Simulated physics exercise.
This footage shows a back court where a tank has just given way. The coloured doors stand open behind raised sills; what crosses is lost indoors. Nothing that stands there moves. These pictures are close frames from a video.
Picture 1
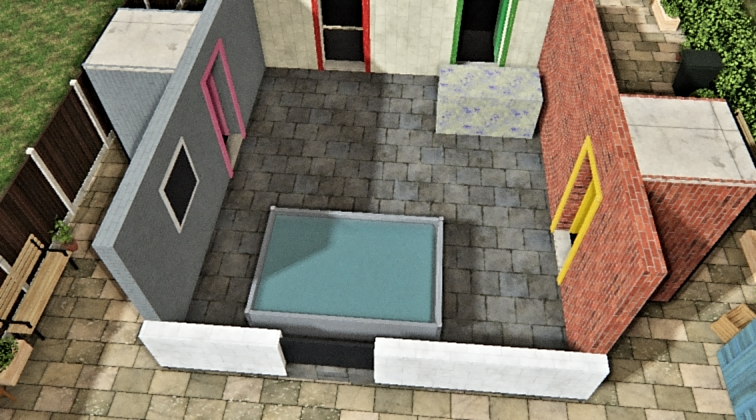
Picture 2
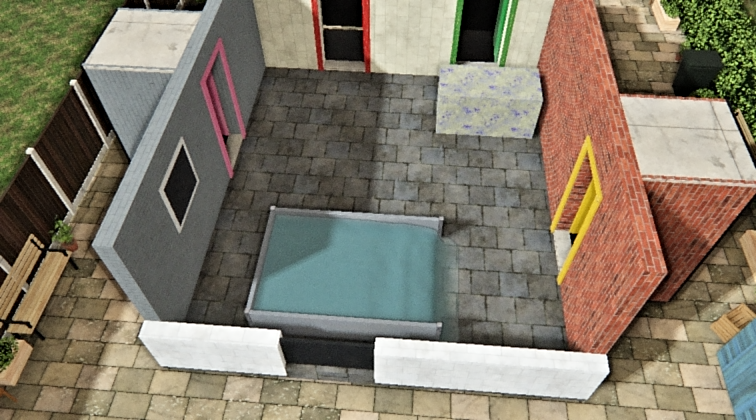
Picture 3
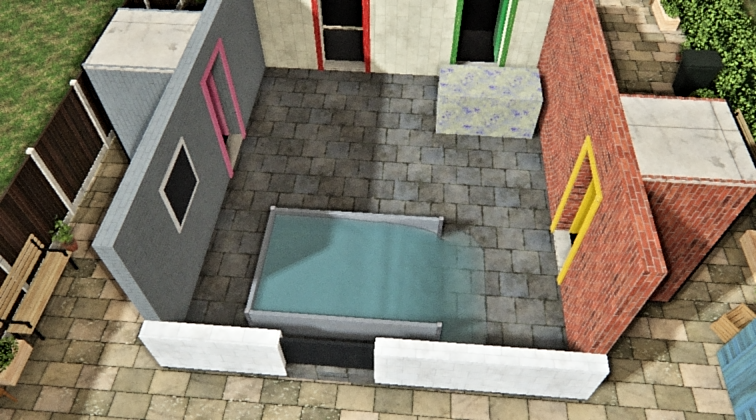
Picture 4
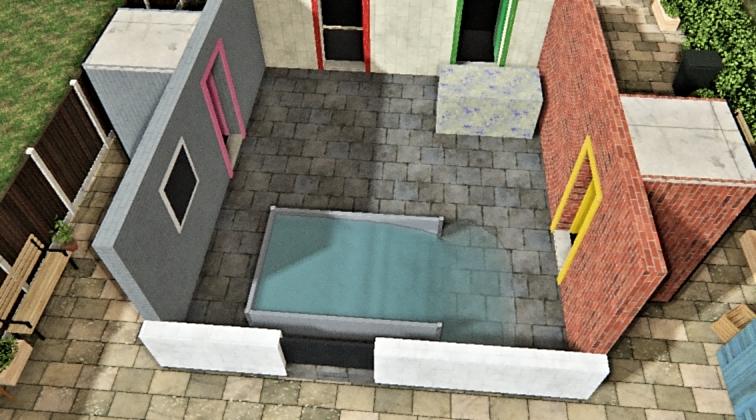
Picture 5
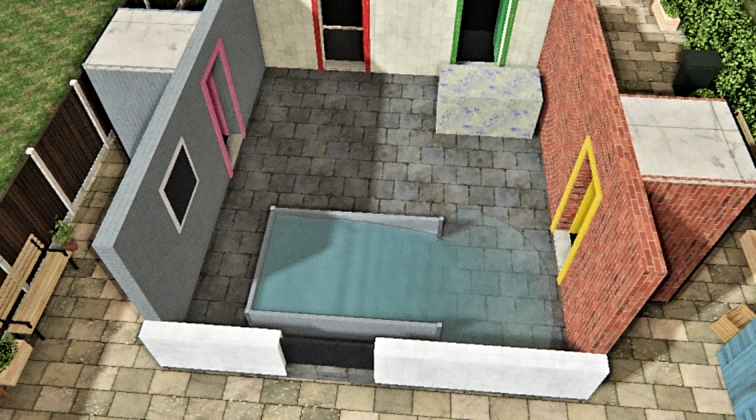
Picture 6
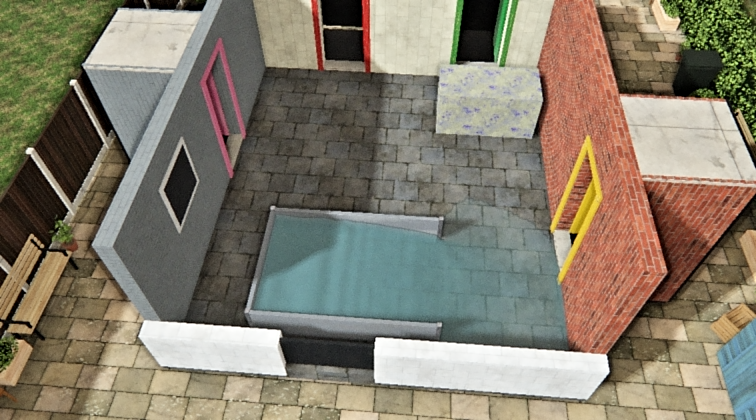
The right side of a full tank in a paved back court gave way, and water poured out through the gap, spreading across the dark paving to the red brick wall with the yellow doorway.
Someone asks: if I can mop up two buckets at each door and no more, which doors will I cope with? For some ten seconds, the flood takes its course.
In the end green door: Two buckets or fewer; yellow door: Over two buckets; pink door: Two buckets or fewer; red door: Two buckets or fewer.
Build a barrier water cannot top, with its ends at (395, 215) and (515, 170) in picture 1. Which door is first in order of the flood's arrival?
It's the door marked yellow, I'd say.
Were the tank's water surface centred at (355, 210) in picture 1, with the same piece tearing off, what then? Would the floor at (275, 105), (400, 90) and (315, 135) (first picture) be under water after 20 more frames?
As listed: Untouched, untouched, untouched.
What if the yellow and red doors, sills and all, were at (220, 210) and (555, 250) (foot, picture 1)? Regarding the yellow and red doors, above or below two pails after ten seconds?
What you'd see: The yellow stays within the limit and the red tops the limit.
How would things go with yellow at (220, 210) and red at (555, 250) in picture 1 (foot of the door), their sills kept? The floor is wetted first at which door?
It is the red one.
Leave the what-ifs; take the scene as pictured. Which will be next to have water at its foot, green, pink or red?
It's the green door.
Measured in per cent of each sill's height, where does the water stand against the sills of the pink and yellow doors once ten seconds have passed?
First 60 percent, then 80 percent.
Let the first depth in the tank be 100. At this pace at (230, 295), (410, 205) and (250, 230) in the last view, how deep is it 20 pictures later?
First spot 0 %, second 0 %, third 0 %.
A moment on, water covers 20 % of the floor; the green door not reached, the yellow door over two buckets in, the pink door not reached, the red door not reached.
Next, water covers 20 % of the floor; the green door not reached, the yellow door far over two buckets in, the pink door not reached, the red door not reached.
Then, water covers 35 % of the floor; the green door not reached, the yellow door far over two buckets in, the pink door not reached, the red door not reached.
Later, water covers 90 % of the floor; the green door wet at the sill, nothing in, the yellow door far over two buckets in, the pink door wet at the sill, nothing in, the red door not reached.
In the end, water covers 95 % of the floor; the green door wet at the sill, nothing in, the yellow door far over two buckets in, the pink door wet at the sill, nothing in, the red door wet at the sill, nothing in.
